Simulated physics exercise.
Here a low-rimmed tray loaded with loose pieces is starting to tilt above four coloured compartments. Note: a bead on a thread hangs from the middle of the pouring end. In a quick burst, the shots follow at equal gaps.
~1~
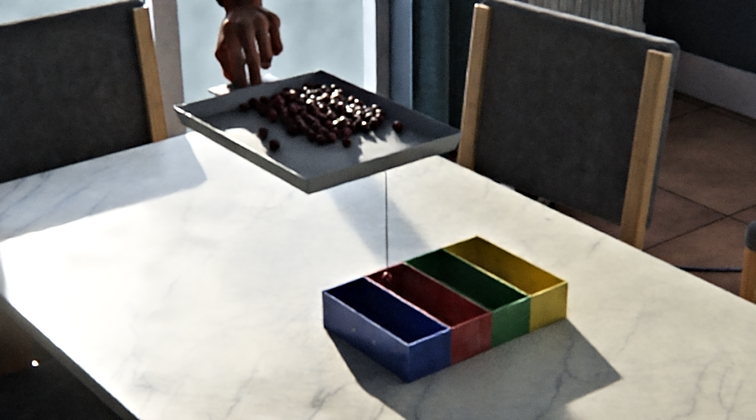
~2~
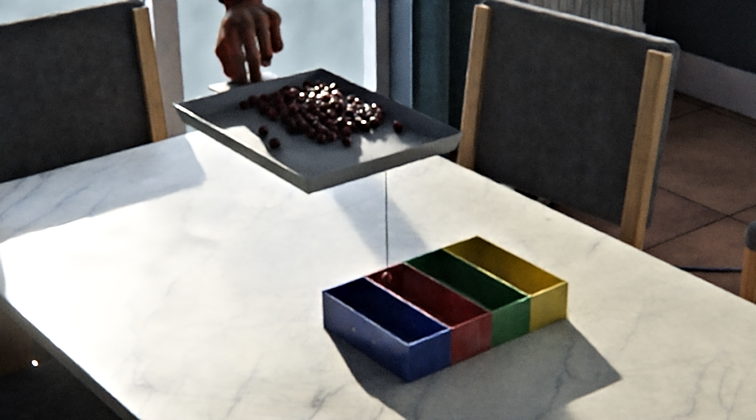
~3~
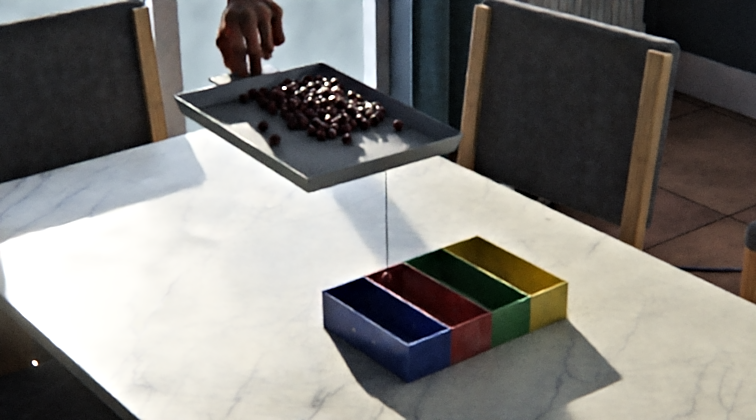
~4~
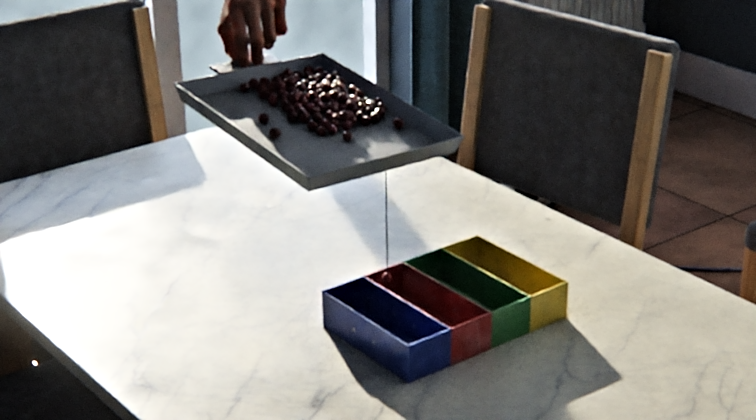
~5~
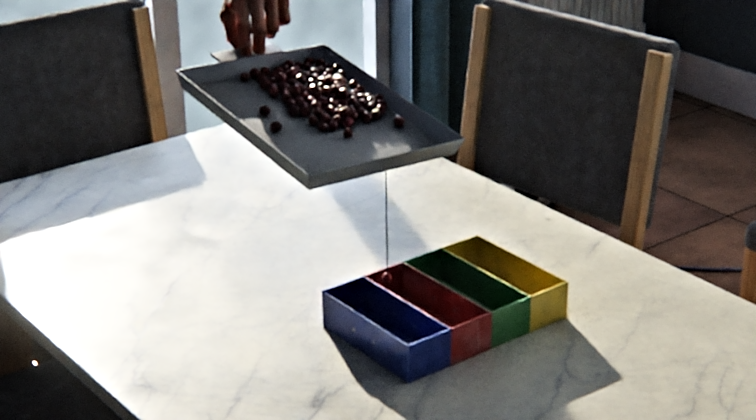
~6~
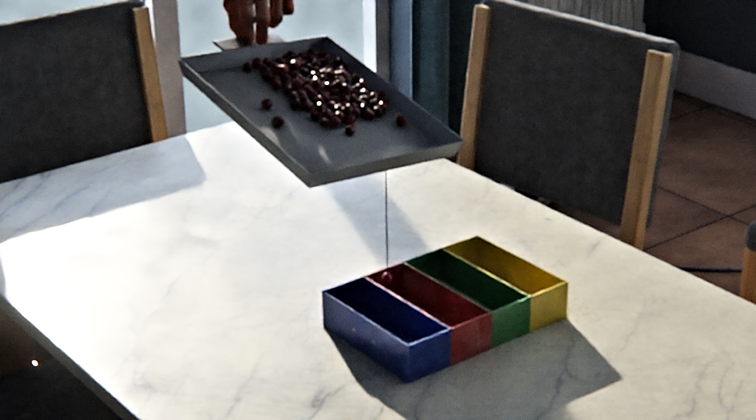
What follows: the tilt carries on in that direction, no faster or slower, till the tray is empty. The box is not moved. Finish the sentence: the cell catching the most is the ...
... Green cell.
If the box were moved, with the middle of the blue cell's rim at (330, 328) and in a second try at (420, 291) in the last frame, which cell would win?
Try one: The yellow one; try two: The cell in red.
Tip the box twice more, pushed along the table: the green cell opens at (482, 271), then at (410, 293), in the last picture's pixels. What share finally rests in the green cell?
60 %, then 10 %.
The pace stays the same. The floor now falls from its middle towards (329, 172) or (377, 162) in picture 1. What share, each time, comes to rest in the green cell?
Lab note: Try 1 = 0 %, try 2 = 30 %.
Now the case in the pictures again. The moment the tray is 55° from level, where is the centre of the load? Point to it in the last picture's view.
Roughly at (418, 136).
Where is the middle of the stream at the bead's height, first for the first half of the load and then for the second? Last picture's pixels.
Around (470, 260) first; around (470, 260) second.
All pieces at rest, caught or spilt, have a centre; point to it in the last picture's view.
At about (473, 308), give or take.
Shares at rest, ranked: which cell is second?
The second spot goes to the yellow one.
Soon after the last picture, tray tipped steeply; nearly all on the tray; a stray few in the yellow cell; a stray few in the green cell; a small part falling or outside the box.
A little later, tray tipped right over; about a third on the tray; about a quarter in the green cell; a small part in the yellow cell; a stray few in the red cell; about a quarter falling or outside the box.
Later still, tray tipped past a quarter turn; about half in the green cell; about a quarter in the yellow cell; a small part in the red cell; a stray few in the blue cell; a stray few falling or outside the box.
At rest, tray tipped past a quarter turn; about half in the green cell; about a quarter in the yellow cell; a small part in the red cell; a stray few in the blue cell; a stray few outside the box.
